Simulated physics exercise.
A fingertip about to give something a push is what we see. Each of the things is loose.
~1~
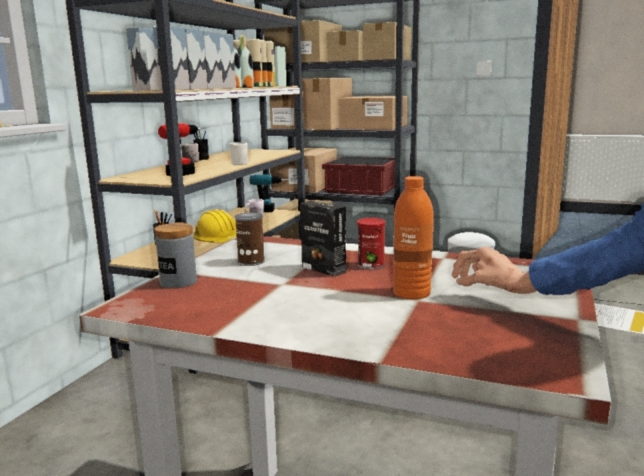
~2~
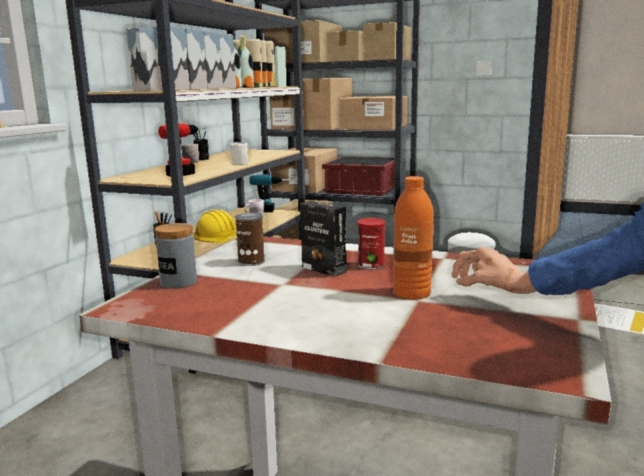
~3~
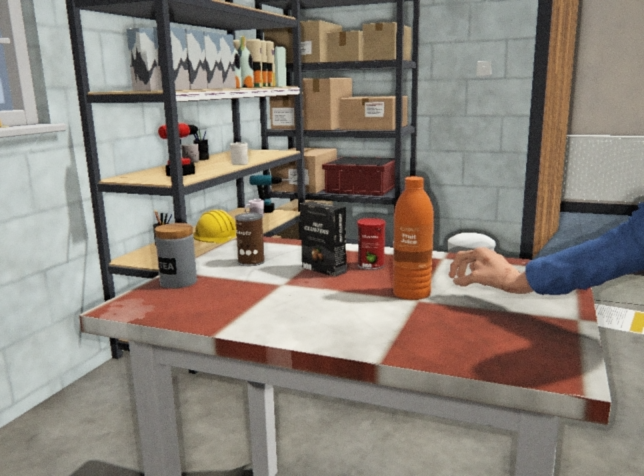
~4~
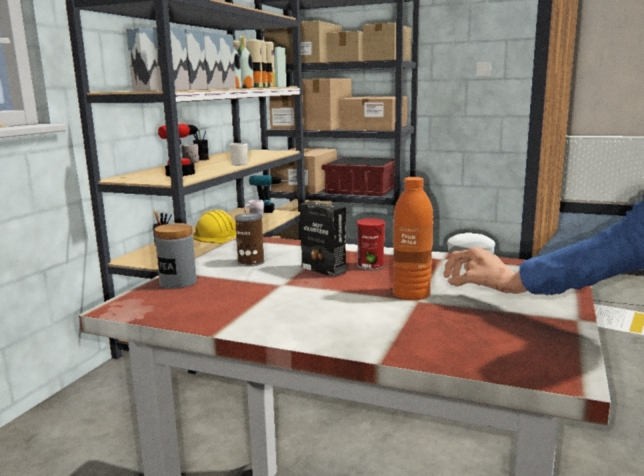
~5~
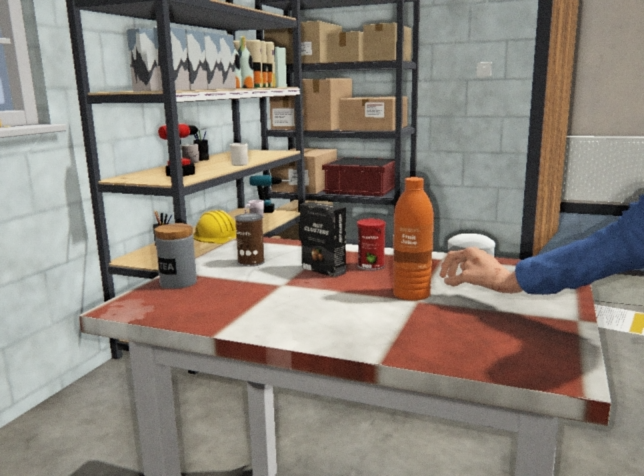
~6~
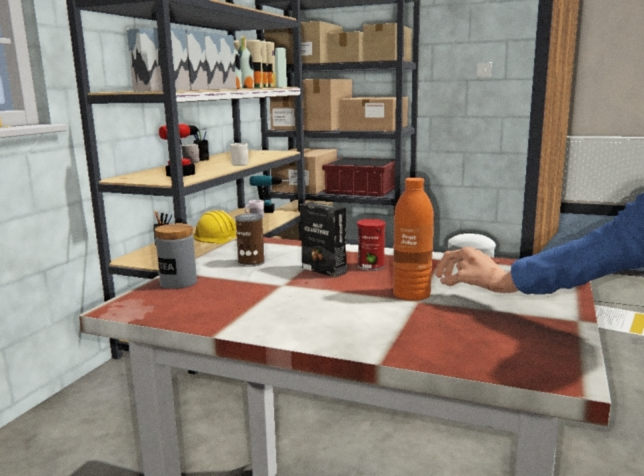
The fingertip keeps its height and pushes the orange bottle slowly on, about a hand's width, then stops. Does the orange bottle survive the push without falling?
Yes.
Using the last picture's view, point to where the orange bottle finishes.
Near pixel (358, 234).
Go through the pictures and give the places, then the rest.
In the first picture, orange bottle (413, 237).
In the second picture, orange bottle (413, 238).
In the third picture, orange bottle (413, 238).
In the fourth picture, orange bottle (413, 238).
In the fifth picture, orange bottle (413, 238).
In the sixth picture, orange bottle (413, 239).
Then, 0.50 s later than the last frame, orange bottle moved a little near (396, 237).
Then, 1.00 s later than the last frame, orange bottle moved about its own width near (373, 235).
When it is over, moved from the start, orange bottle. End places, in pixels of the last picture, orange bottle near (358, 234).
